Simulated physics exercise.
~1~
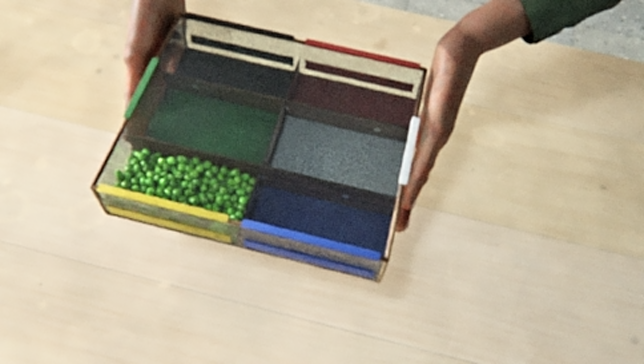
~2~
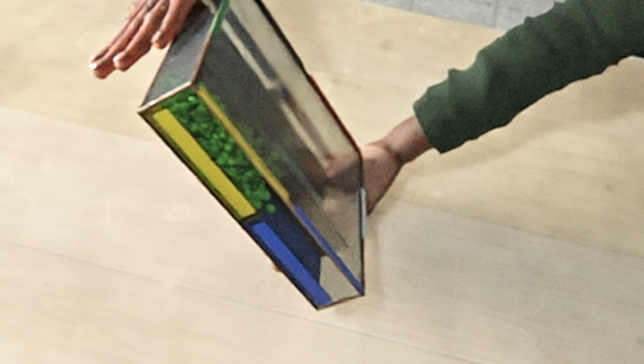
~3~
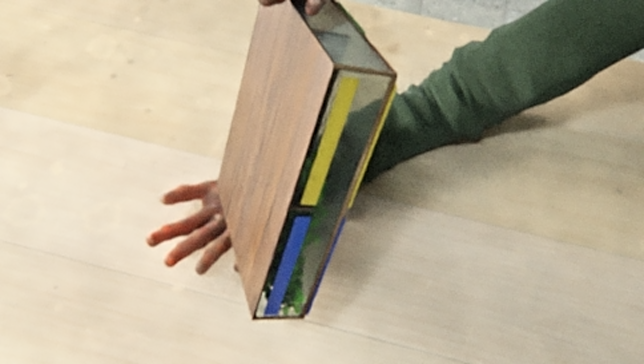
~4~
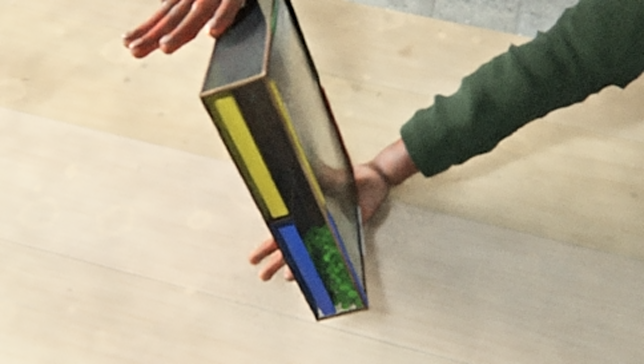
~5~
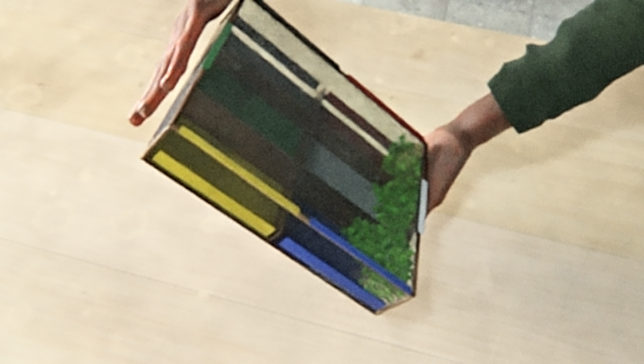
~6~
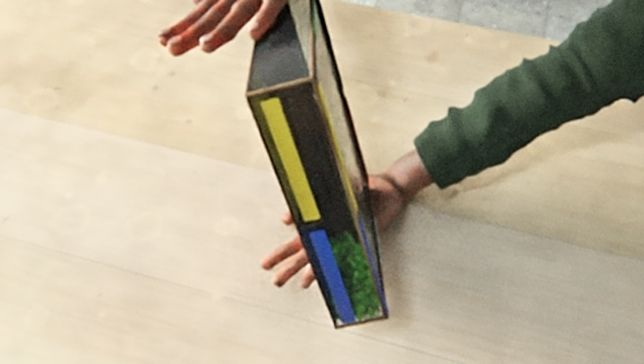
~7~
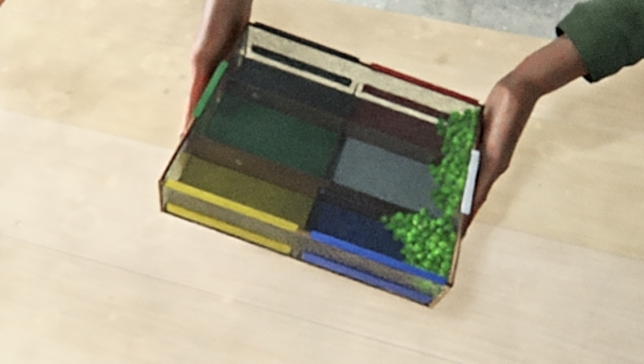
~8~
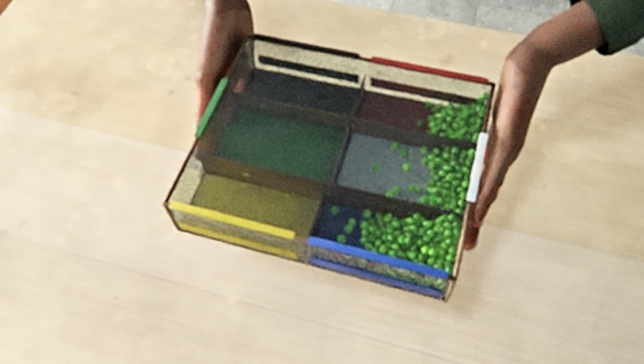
Bright green peas fill the yellow-marked front-left compartment of a clear-lidded, divided box, seen from above over a pale wooden surface. Two hands hold it, one sleeve dark green; the other sections are marked green, black, red, white and blue. The hands tip the box steeply to the right until its wooden underside shows, and the peas slide down toward the blue end. They turn it partway back, revealing peas gathered along the right side, then tilt it steeply again. Finally the box comes level, with peas spread across the blue, white and red sections, most in blue.
